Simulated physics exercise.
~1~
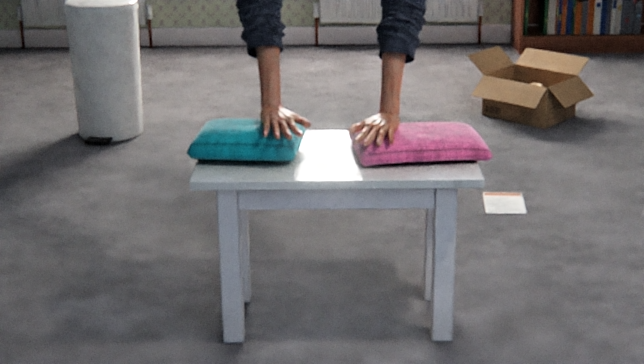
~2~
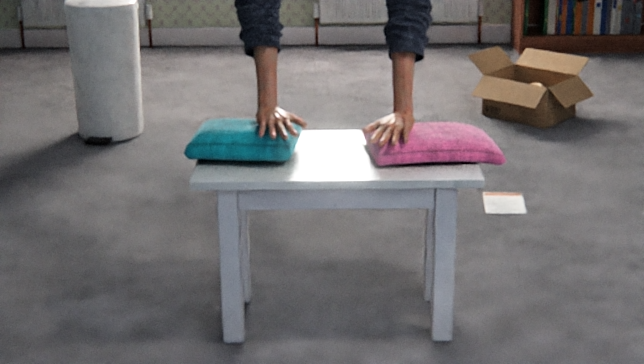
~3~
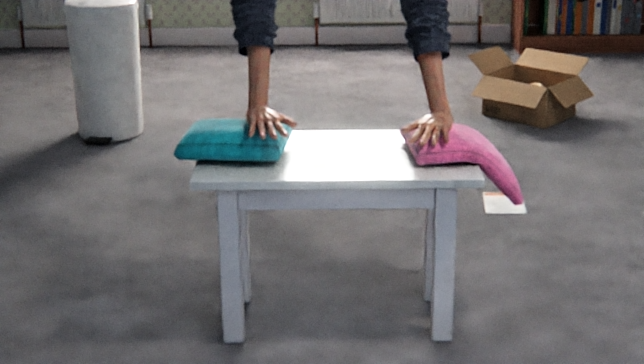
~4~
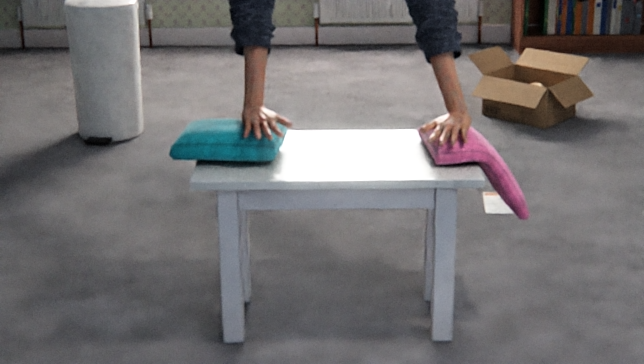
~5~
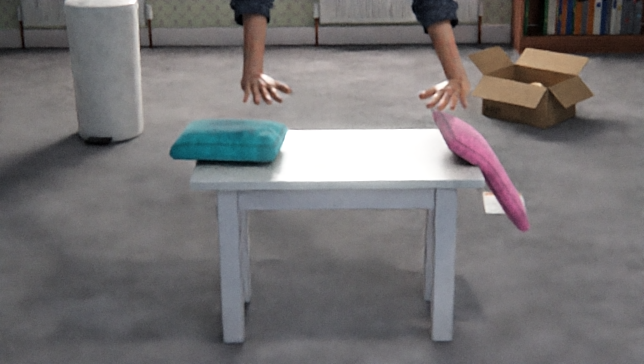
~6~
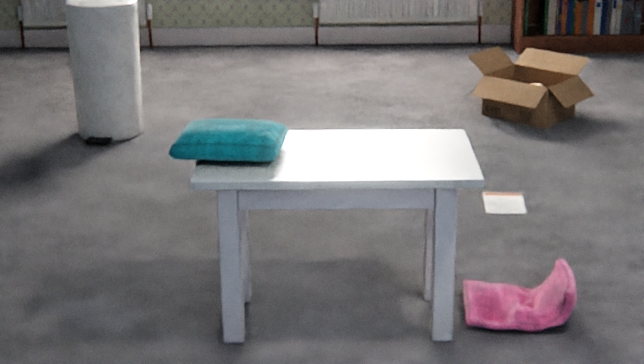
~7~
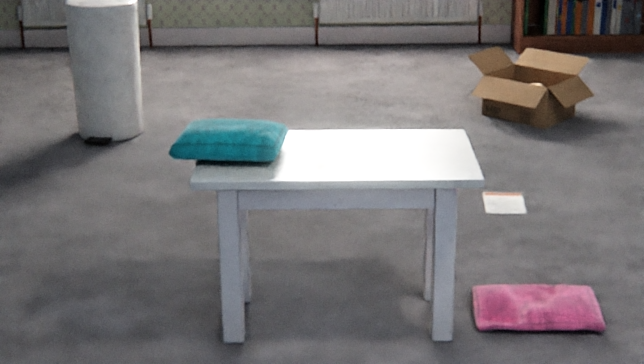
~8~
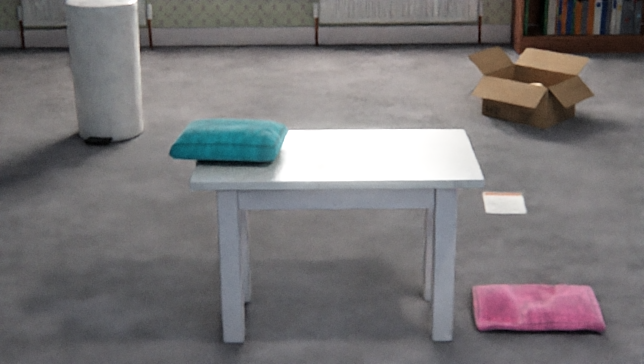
In a room with a small white table, two hands slid a turquoise cushion and a pink one apart toward opposite ends, then let go; the pink one drooped and fell to the floor on the right, while the turquoise one stayed on top.
